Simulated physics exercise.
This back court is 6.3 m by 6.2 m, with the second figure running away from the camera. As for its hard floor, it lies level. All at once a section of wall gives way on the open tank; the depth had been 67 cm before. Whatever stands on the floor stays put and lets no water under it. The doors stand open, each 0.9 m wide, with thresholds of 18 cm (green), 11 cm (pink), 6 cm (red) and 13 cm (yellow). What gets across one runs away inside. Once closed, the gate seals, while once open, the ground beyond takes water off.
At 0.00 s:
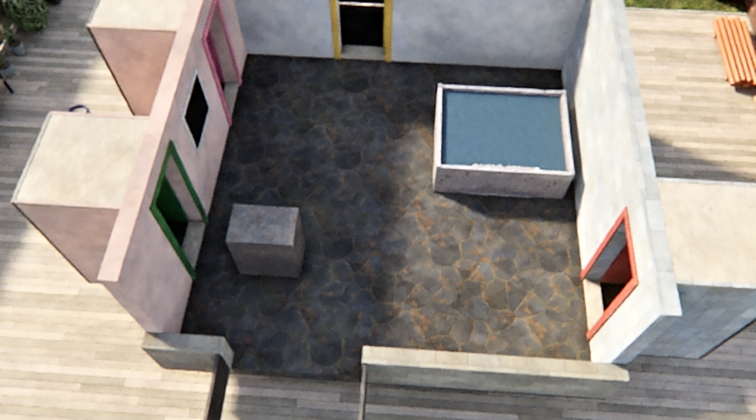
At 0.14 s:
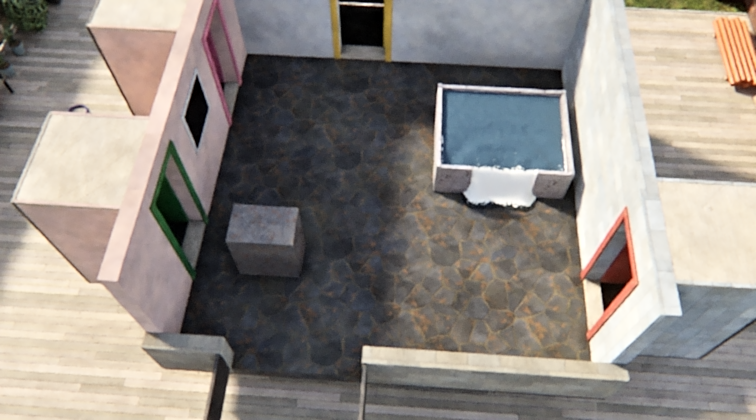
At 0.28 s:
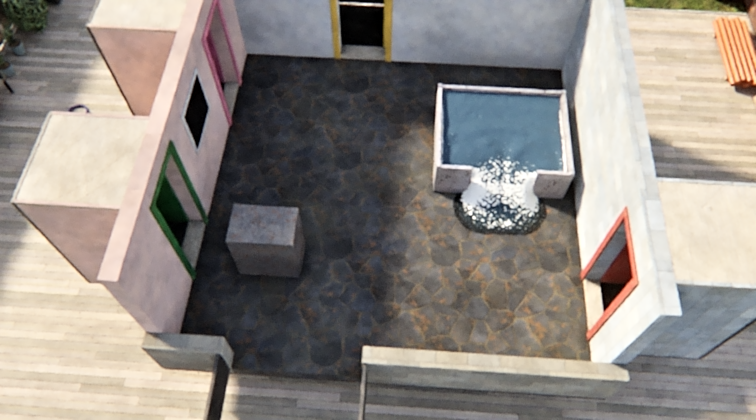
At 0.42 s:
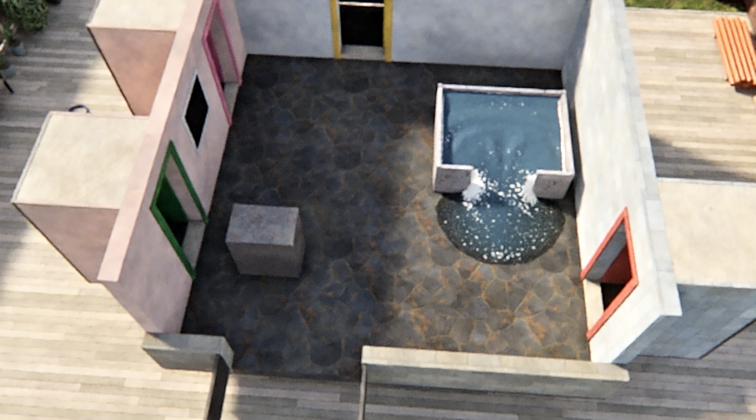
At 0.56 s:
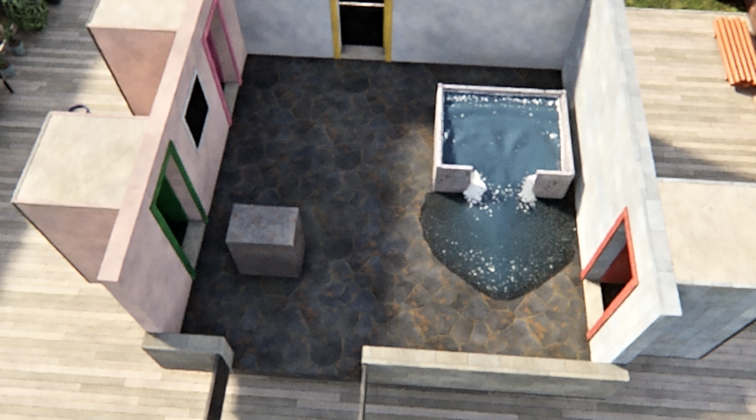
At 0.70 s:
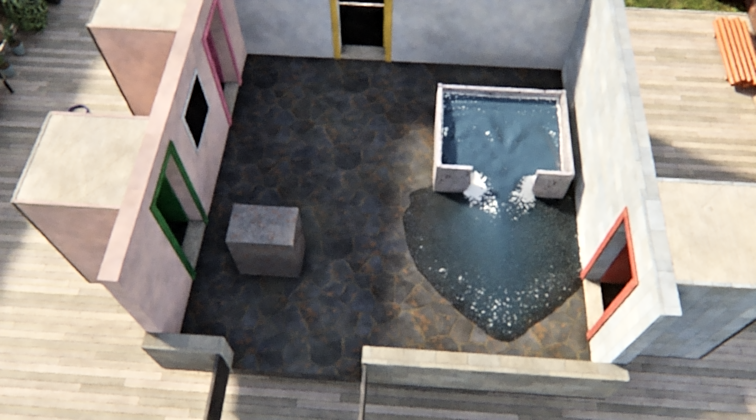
Water bursts through the front wall of an open tank and spreads across the stone floor.
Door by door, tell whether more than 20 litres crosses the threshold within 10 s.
Green door: Below the cap. Pink door: Below the cap. Red door: Above the cap. Yellow door: Below the cap.
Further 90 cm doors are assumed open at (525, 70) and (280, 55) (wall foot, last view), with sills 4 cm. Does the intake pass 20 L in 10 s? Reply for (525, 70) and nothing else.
Result for that door: Limit not passed.
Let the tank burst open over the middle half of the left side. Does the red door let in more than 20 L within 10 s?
So, red door: Within bounds.
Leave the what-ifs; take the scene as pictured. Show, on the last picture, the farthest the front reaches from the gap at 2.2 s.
Somewhere near pixel (270, 355).
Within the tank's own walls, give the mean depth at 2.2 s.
Mean depth: Some 34 cm.
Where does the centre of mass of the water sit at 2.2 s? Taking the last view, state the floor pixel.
(493, 221).
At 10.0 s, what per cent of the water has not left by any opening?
Some 74 out of every hundred parts.
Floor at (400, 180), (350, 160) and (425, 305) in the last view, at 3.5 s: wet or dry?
First spot not yet wet, second not yet wet, third submerged.
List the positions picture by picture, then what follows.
In the first picture, the open tank at (503, 131) is whole and still, 67 cm deep.
In the second picture, the front is at (532, 203), 0.6 m from the gap at (500, 186); 0.2 m2 of floor is under water; 67 cm left at the back of the open tank.
In the third picture, the front is at (527, 230), 0.9 m from the gap at (499, 186); 0.9 m2 of floor is under water; 67 cm left at the back of the open tank.
In the fourth picture, water pours out at (499, 186) and has run 1.3 m, to (485, 259); typically 8 cm deep outside, 64 cm at the open tank's back.
In the fifth picture, the front is at (512, 294), 1.9 m from the gap at (500, 186); 3.5 m2 of floor is under water; 57 cm left at the back of the open tank.
In the sixth picture, water pours out at (500, 186) and has run 2.6 m, to (506, 336); typically 5 cm deep outside, 57 cm at the open tank's back.
After 1.4 s water covers 25 % of the floor and is deepest (46 cm) near (592, 377); green door not reached, pink door not reached, red door 15 cm at the sill, 1 L in, yellow door not reached.
After 2.2 s water covers 35 % of the floor and is deepest (36 cm) near (592, 377); green door not reached, pink door not reached, red door 13 cm at the sill, 25 L in, yellow door not reached.
After 3.5 s water covers 40 % of the floor and is deepest (22 cm) near (516, 294); green door not reached, pink door not reached, red door 19 cm at the sill, 93 L in, yellow door not reached.
After 6.0 s water covers 60 % of the floor and is deepest (16 cm) near (188, 305); green door 9 cm at the sill, 0 L in, pink door not reached, red door 13 cm at the sill, 188 L in, yellow door not reached.
After 10.0 s water covers 90 % of the floor and is deepest (8 cm) near (177, 348); green door 6 cm at the sill, 0 L in, pink door 2 cm at the sill, 0 L in, red door 8 cm at the sill, 234 L in, yellow door 6 cm at the sill, 0 L in.
